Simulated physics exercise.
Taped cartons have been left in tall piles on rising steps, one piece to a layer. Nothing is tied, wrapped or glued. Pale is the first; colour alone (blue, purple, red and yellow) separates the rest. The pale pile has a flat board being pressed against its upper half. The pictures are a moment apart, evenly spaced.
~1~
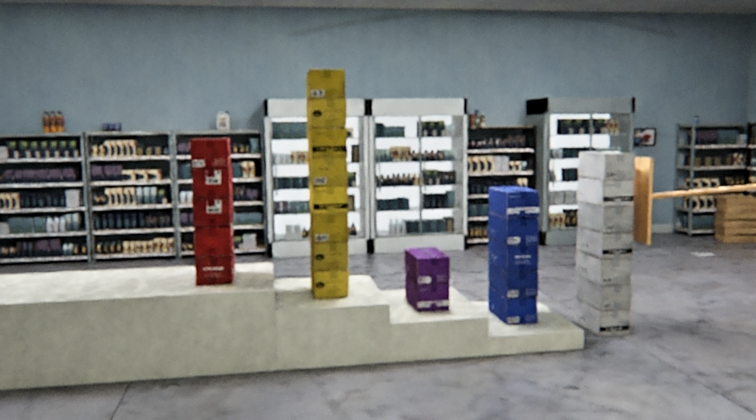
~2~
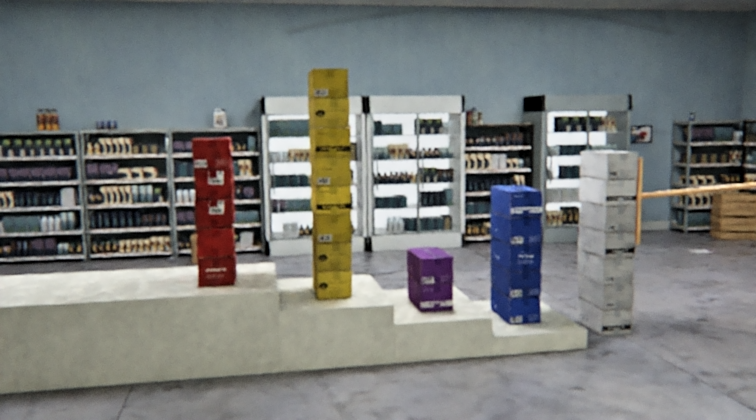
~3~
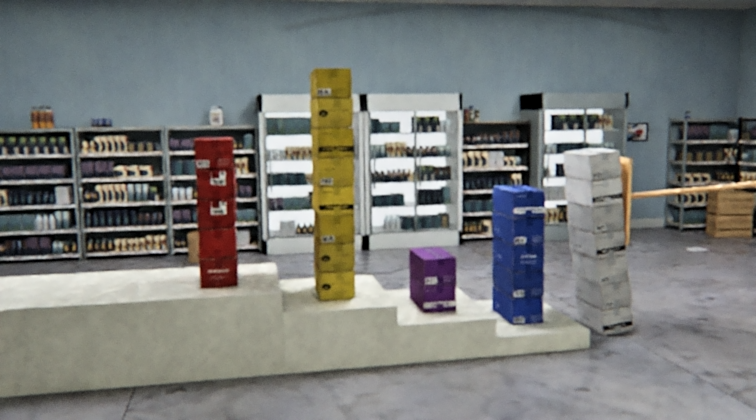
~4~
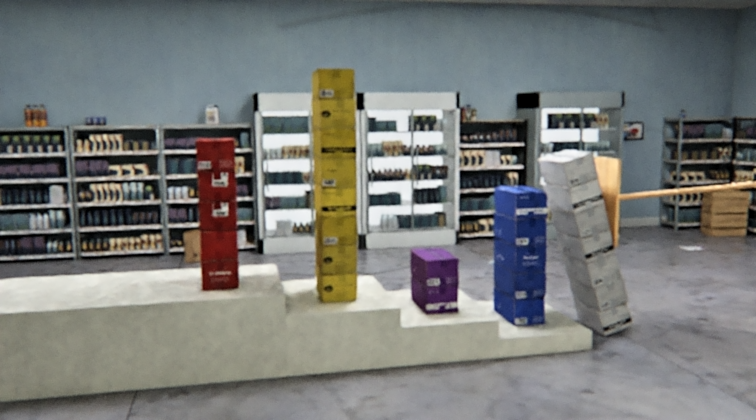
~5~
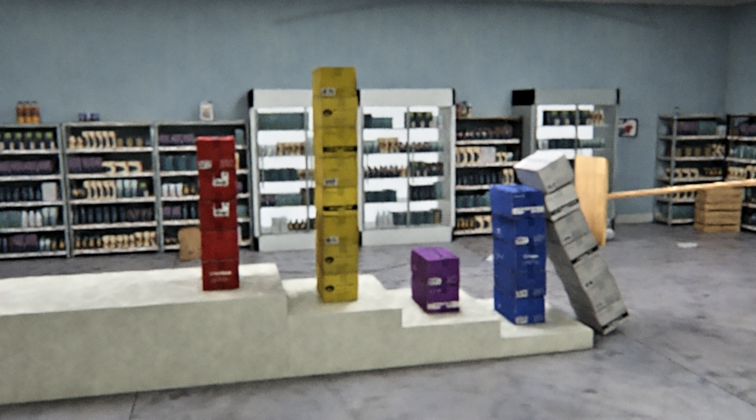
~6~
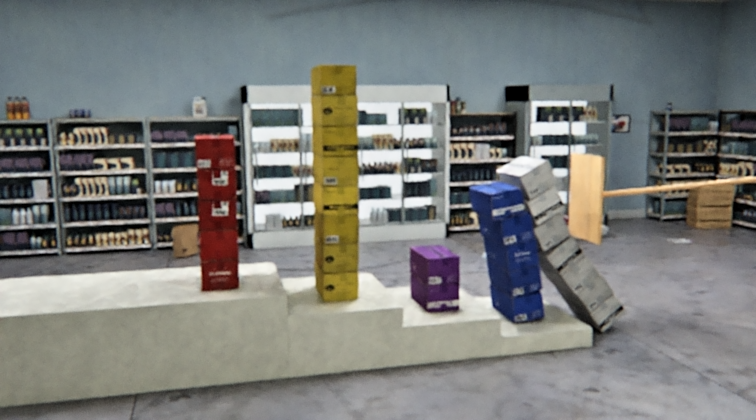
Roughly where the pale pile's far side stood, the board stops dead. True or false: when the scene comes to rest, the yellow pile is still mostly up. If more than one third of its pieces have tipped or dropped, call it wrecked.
True.
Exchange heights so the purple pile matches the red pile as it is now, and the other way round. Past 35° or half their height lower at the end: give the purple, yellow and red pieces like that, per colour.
Purple 5, yellow 8, red 1.
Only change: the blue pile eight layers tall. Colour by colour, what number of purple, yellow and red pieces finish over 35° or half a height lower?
Counts - purple: 0, yellow: 8, red: 5.
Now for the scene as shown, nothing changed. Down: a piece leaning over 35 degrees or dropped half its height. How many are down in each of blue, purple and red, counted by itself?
By colour: Blue 5, purple 0, red 0.
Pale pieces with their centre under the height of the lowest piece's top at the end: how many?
Counting them up gives 1.
Shortly afterwards, 7 of the pale pile down; none of the 8 yellow cartons down (0 of 20 in all colours); top yellow carton unmoved; top blue carton tilted a little.
Next, 7 of the pale pile down; none of the 8 yellow cartons down (0 of 20 in all colours); top yellow carton unmoved; top blue carton tilted clearly.
Some moments later, 7 of the pale pile down; none of the 8 yellow cartons down (5 of 20 in all colours); top yellow carton unmoved; top blue carton tilted well over, about its own height lower.
Afterwards, 7 of the pale pile down; none of the 8 yellow cartons down (5 of 20 in all colours); top yellow carton unmoved; top blue carton upside down.
In the end, 7 of the pale pile down; none of the 8 yellow cartons down (5 of 20 in all colours); top yellow carton unmoved; top blue carton upside down. From the last view, middles, top yellow carton near (332, 81), top blue carton near (372, 257).
